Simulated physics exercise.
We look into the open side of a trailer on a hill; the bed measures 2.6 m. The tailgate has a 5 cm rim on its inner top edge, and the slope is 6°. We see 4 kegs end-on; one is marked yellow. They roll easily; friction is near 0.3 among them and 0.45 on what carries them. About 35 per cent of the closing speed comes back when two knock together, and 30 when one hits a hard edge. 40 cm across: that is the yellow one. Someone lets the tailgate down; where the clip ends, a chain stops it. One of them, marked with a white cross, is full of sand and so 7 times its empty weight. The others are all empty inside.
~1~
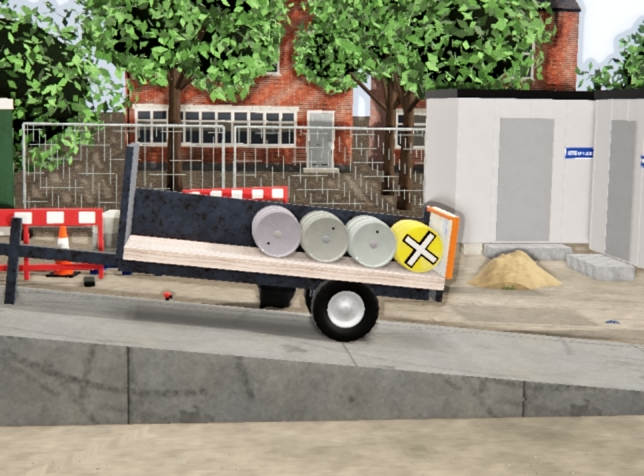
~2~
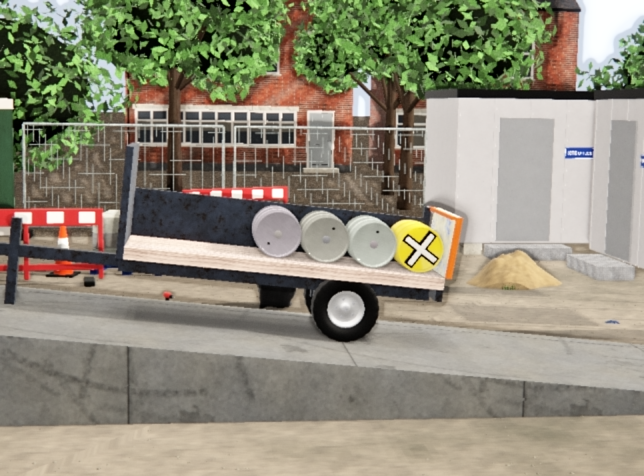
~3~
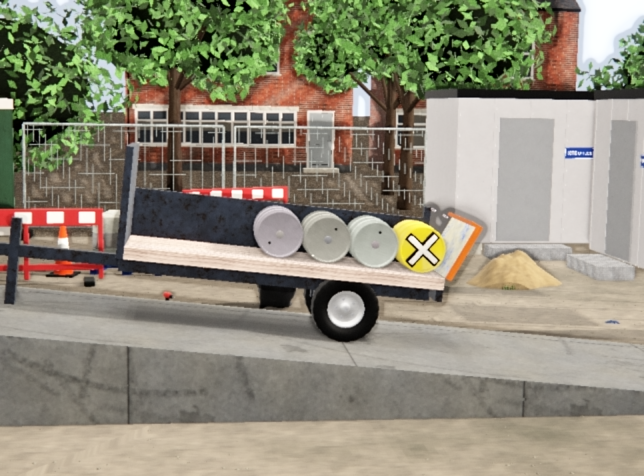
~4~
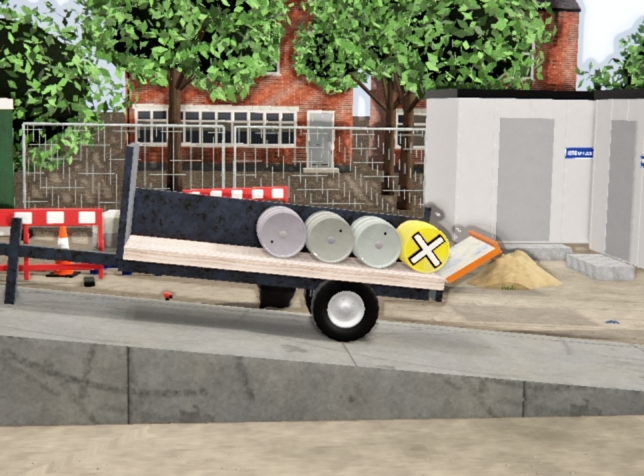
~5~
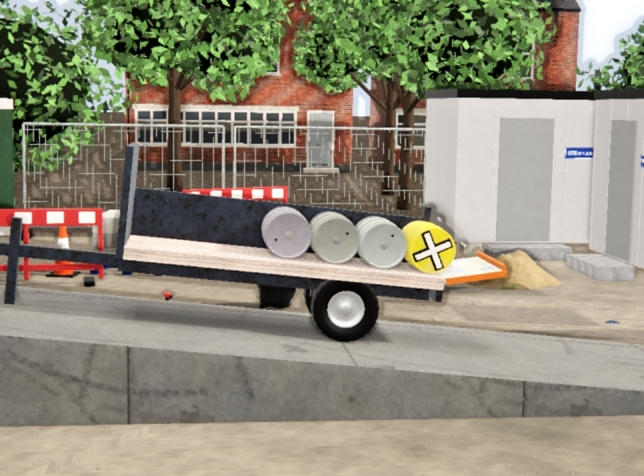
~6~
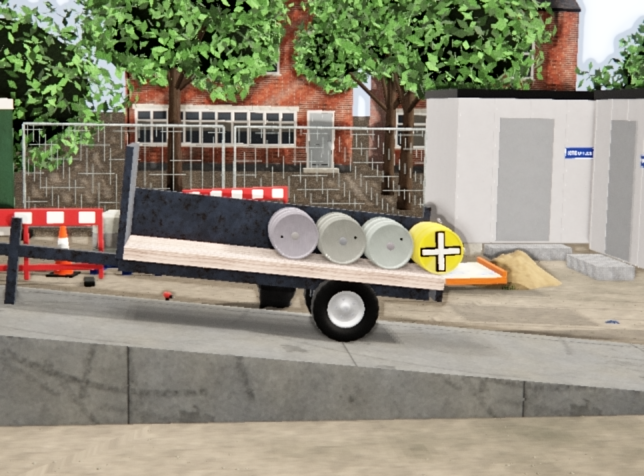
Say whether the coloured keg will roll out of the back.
Yellow keg: Stays on.
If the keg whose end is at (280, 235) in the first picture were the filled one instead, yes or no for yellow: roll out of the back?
Yellow? Yes, it will, in that case.
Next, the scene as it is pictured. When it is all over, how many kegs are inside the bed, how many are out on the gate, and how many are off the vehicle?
Tally: 3; 1; 0.
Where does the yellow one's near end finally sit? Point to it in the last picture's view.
In the last view it sits close to (481, 251).
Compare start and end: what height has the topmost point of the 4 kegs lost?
5 cm.
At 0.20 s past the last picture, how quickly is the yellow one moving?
Estimated speed near 0.4 m/s.
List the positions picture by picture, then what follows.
The first picture shows yellow (421, 250); gate 84° above level, tip at (456, 219); white cross at (421, 250).
The second picture shows yellow (421, 250); gate 81° above level, tip at (459, 220).
The third picture shows yellow (423, 250); gate 60° above level, tip at (479, 228).
The fourth picture shows yellow (427, 250); gate 31° above level, tip at (498, 250).
The fifth picture shows yellow (433, 251); gate 8° above level, tip at (504, 274).
The sixth picture shows yellow (441, 252); gate 1° above level, tip at (504, 280).
Another 0.20 s on from the last picture, yellow is on the gate, 5 cm past the hinge, rolling right; 0 out so far.
Another 0.40 s on from the last picture, yellow is on the gate, 15 cm past the hinge, rolling right; 0 out so far.
Another 0.60 s on from the last picture, yellow is on the gate, 20 cm past the hinge, rolling right; 0 out so far.
In the end (1.40 s after the last picture), yellow is on the gate, 30 cm past the hinge; 0 out so far.
